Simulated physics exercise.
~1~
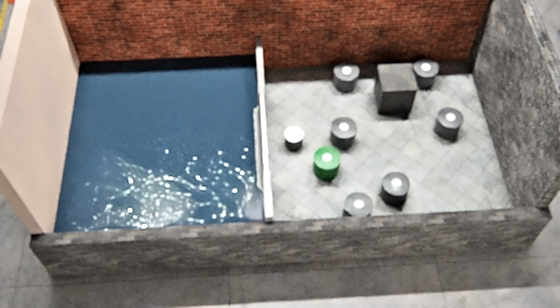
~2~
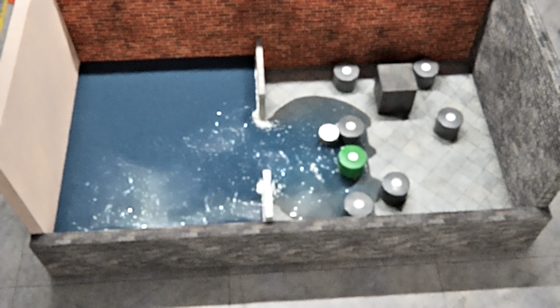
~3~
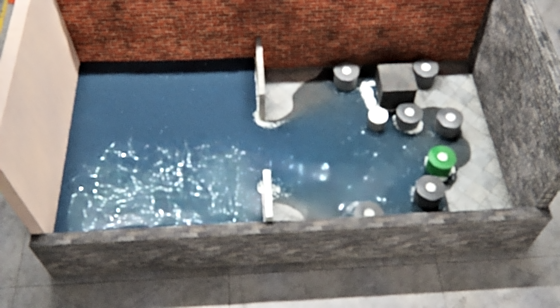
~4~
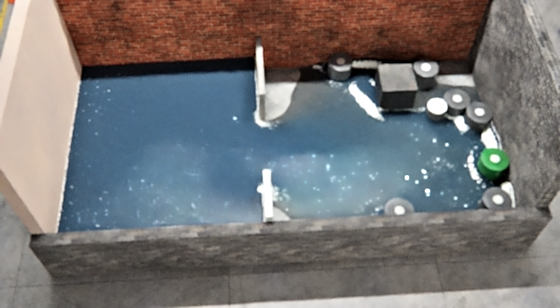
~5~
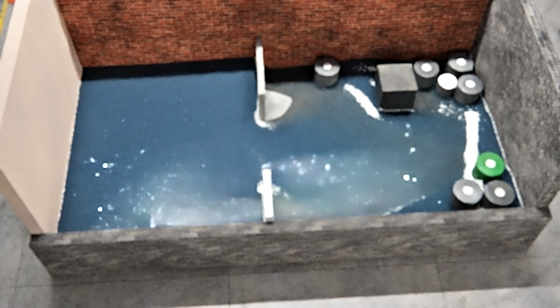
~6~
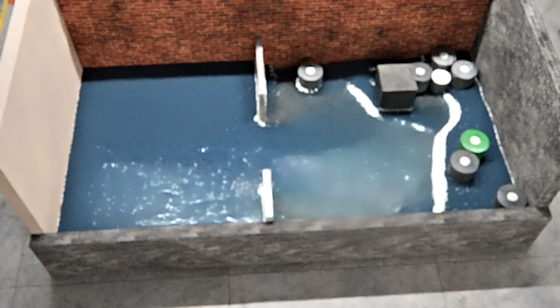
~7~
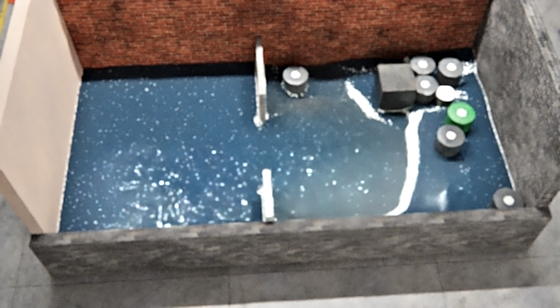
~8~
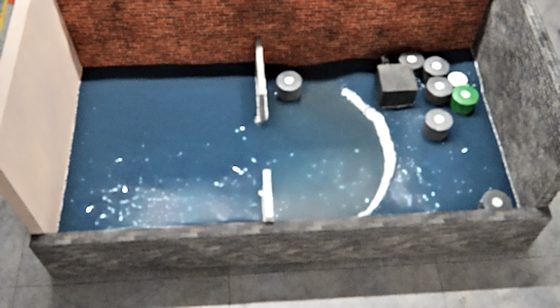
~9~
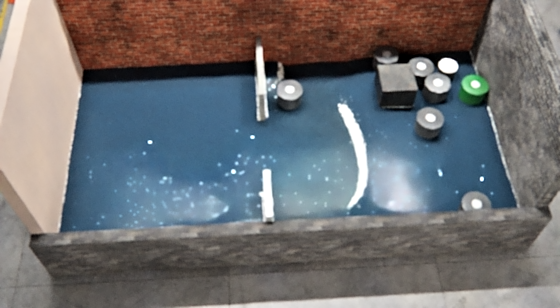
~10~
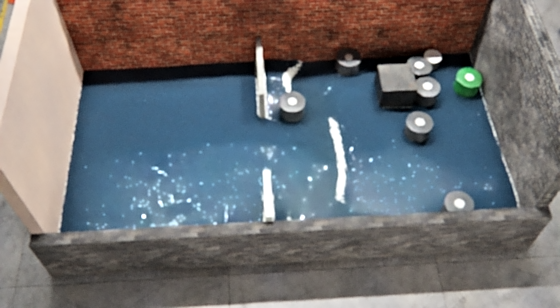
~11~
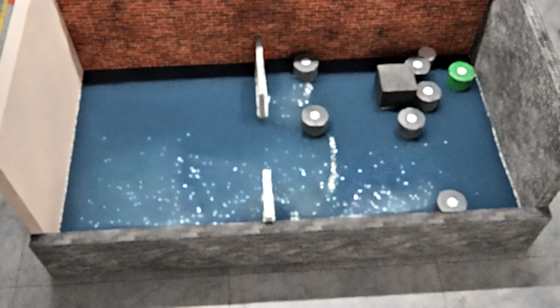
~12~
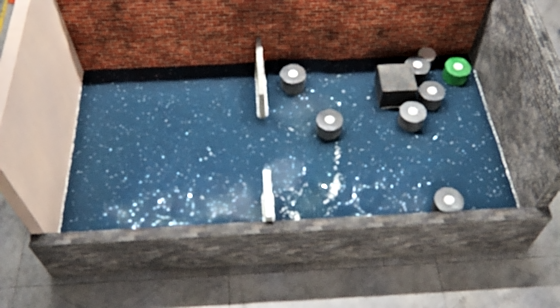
A walled enclosure with a red brick back wall is seen from above, split by a pale partition, with blue water filling the left side and a dry tiled floor on the right. On the dry side stand a dark square block, several round grey tubs, a small white pail and a green tub. The middle of the partition opens and water surges through, spreading over the tiles and pushing the green tub and its neighbours to the right wall. Foam curls back leftward as the tubs float and drift. Finally the water calms, with the green tub near the back right corner and grey ones scattered.
